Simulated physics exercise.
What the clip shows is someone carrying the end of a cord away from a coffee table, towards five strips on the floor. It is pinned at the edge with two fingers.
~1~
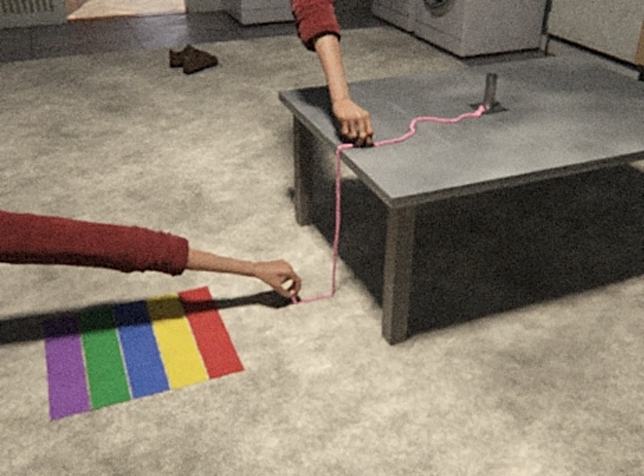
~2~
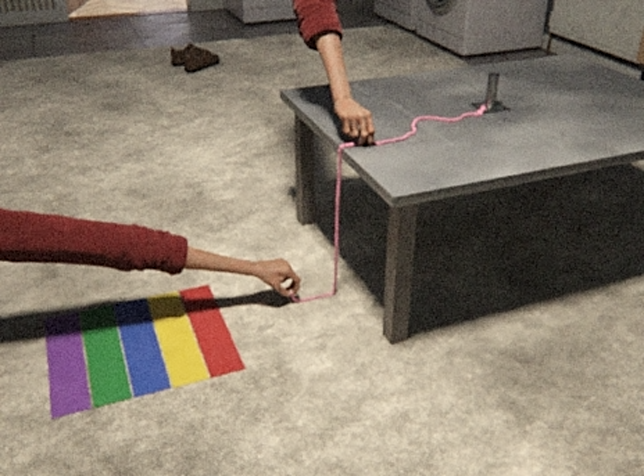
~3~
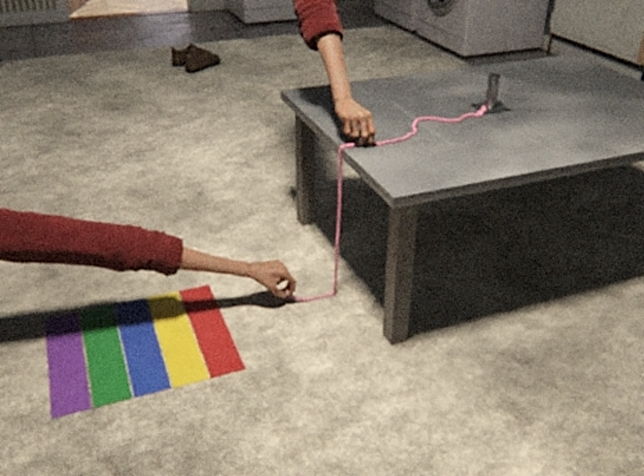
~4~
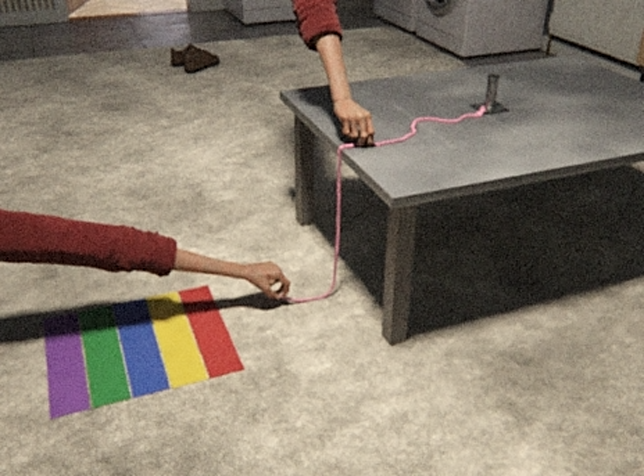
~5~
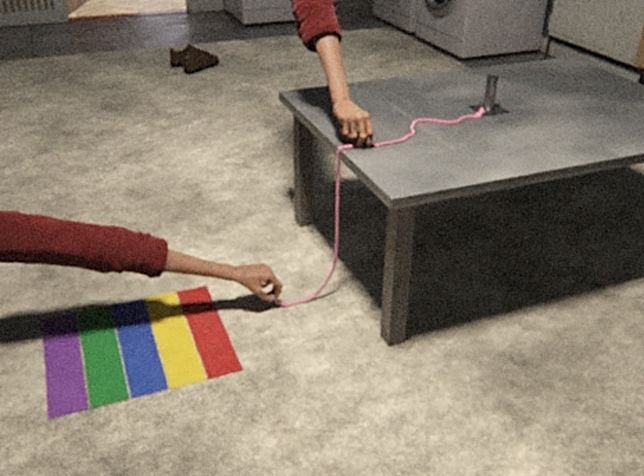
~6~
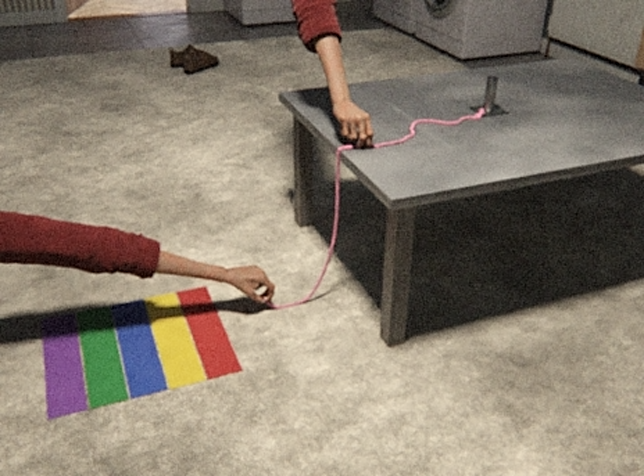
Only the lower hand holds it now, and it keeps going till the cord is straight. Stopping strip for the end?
Blue.
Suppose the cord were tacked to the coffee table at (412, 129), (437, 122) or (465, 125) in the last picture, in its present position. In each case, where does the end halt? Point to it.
Estimated pixels in sequence: (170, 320), (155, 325) and (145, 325).
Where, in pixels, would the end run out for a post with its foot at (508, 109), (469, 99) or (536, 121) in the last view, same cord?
Try by try, about (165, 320), (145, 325) and (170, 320).
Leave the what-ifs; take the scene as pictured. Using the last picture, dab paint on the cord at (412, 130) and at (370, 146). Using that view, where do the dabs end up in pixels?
One ends up around (385, 133), the other around (328, 154).
Soon after, end near (185, 317); over yellow.
Then, end near (151, 325); over blue.
At full stretch, end near (132, 329); over blue. It gets as far as the blue strip.
